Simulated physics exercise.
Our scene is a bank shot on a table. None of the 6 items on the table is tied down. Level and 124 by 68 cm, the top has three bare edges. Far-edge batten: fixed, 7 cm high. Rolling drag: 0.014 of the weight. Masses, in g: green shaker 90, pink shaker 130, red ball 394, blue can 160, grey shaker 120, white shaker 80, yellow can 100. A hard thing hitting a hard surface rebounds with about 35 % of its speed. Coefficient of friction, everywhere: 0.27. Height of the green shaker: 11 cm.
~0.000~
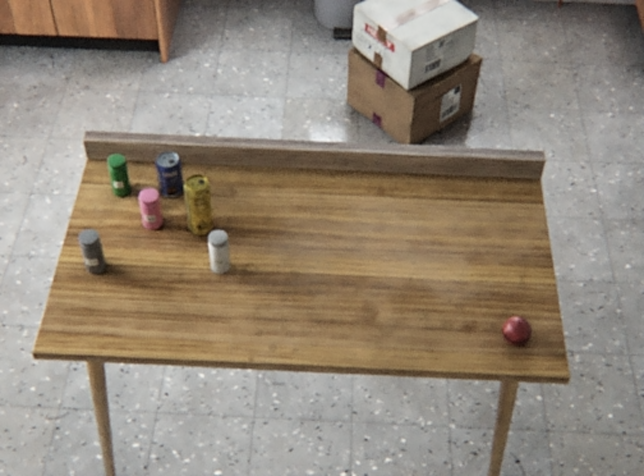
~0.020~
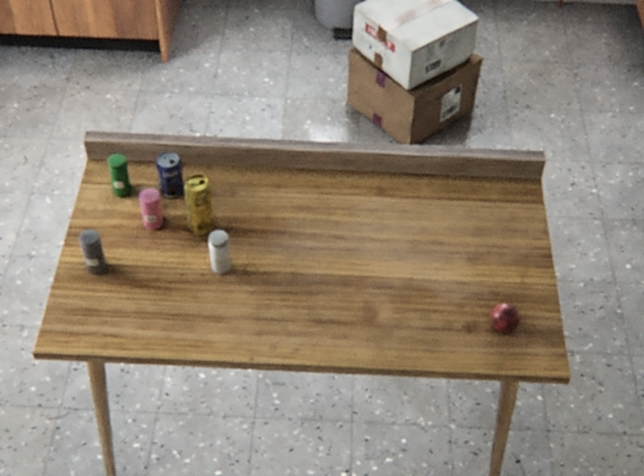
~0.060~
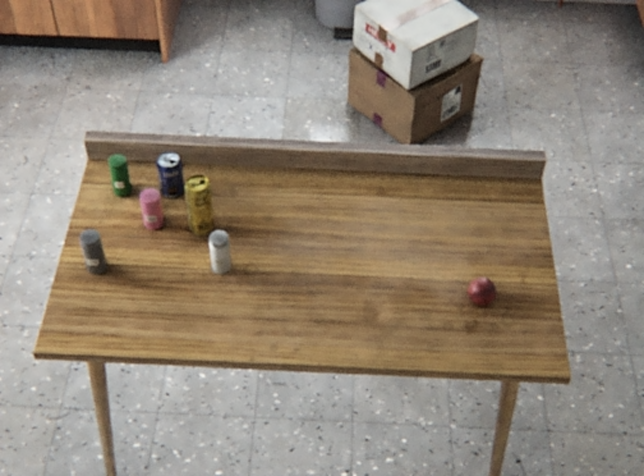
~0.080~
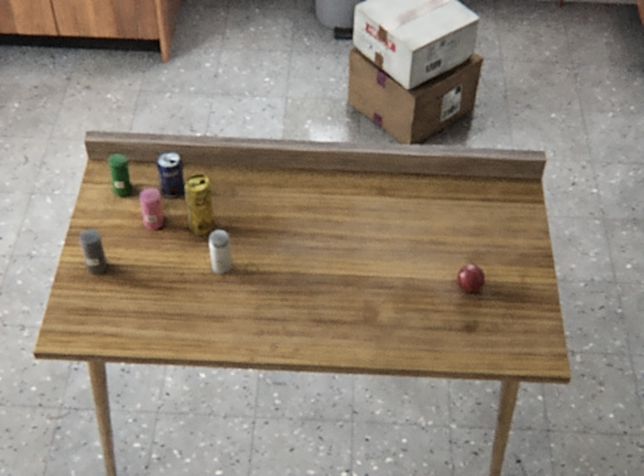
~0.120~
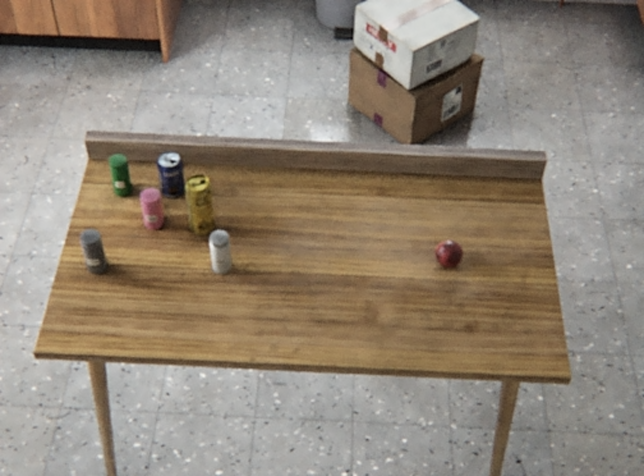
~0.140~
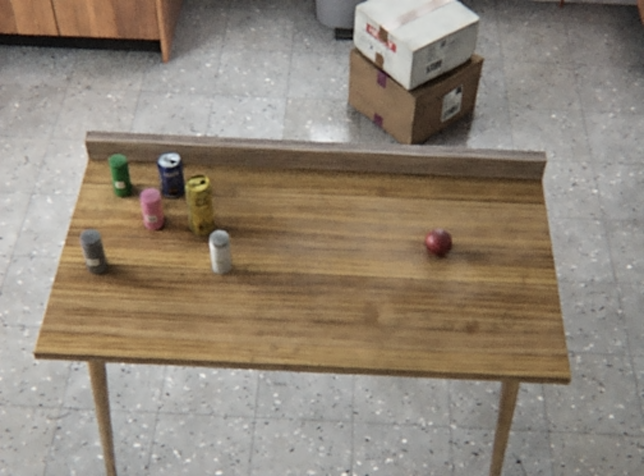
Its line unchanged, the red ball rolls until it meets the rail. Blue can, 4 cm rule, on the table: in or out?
In.
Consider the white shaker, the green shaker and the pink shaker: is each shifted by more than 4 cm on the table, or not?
In short, the white shaker stays close to home, the green shaker stays close to home, the pink shaker leaves its position.
After 0.54 s, red ball near (275, 195).
After 1.04 s, red ball near (113, 198); pink shaker 62° off upright; yellow can 22° off upright.
After 1.44 s, red ball near (32, 263); pink shaker on its side; yellow can on its side; grey shaker moved 3 cm.
After 2.14 s, pink shaker on its side; yellow can on its side; grey shaker moved 3 cm.
In the end (2.7 s), toppled on the table, pink shaker and yellow can; the other 4 under 4 cm from the start. At the end, from the last picture's camera, blue can near (171, 176).
